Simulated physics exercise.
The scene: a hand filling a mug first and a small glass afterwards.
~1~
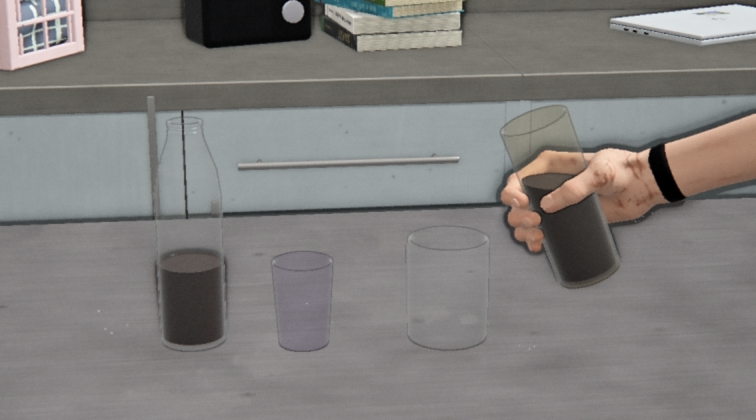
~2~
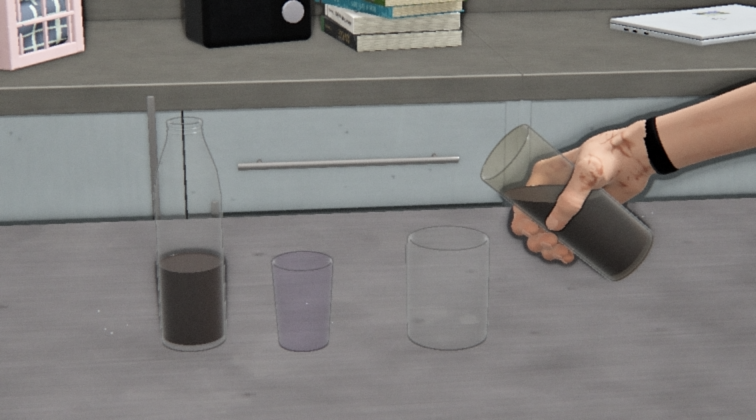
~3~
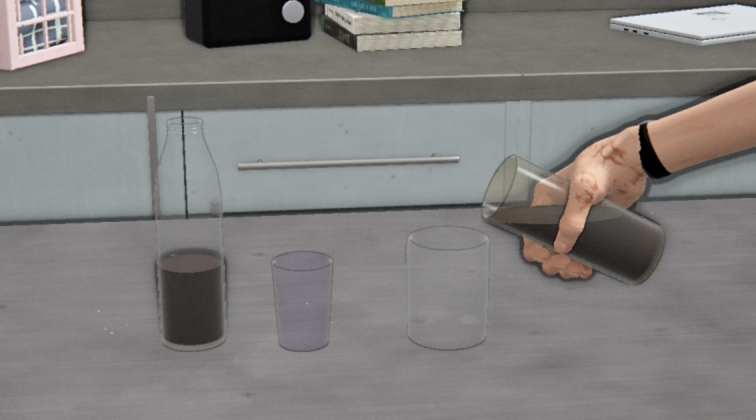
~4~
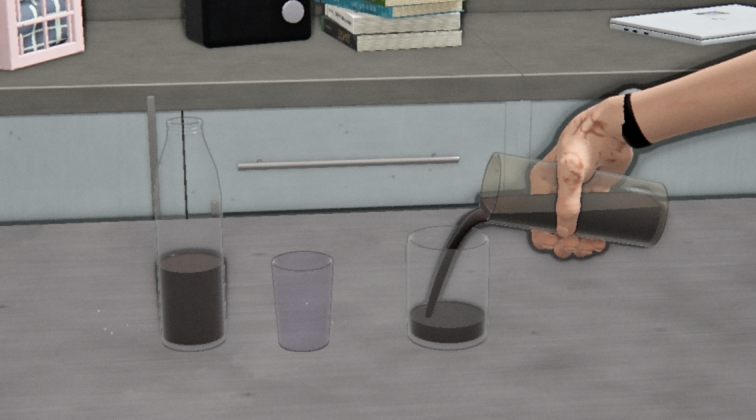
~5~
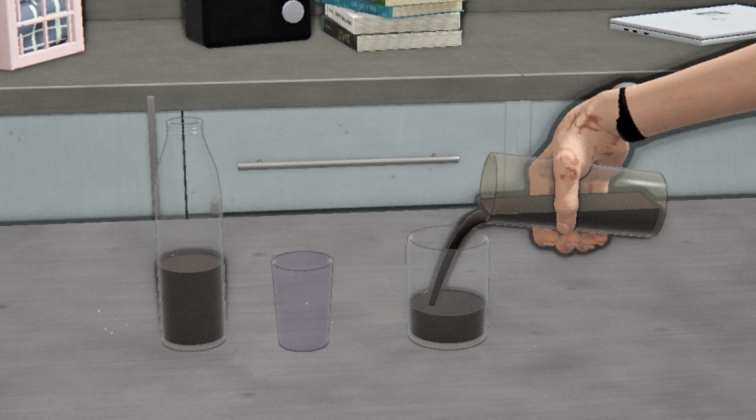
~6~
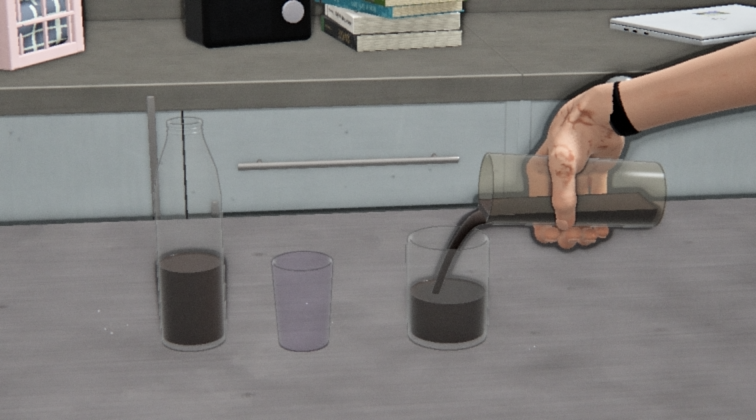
A hand tilting a tall glass leftward and pouring dark liquid into an empty mug beside a small glass and a bottle.
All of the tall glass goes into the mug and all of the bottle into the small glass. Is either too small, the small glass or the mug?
Left, the small glass runs over; right, the mug takes it all.
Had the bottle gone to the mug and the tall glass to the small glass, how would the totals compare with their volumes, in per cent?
About 50 and 180 per cent.
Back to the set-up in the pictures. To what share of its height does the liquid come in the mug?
Roughly 70 per cent.
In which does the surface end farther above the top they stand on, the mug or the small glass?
It is the left one.
Soon after, the mug is about half full.
Later, the mug is about two thirds full.
In the end, the small glass is full to the brim and has run over; the mug is about two thirds full.
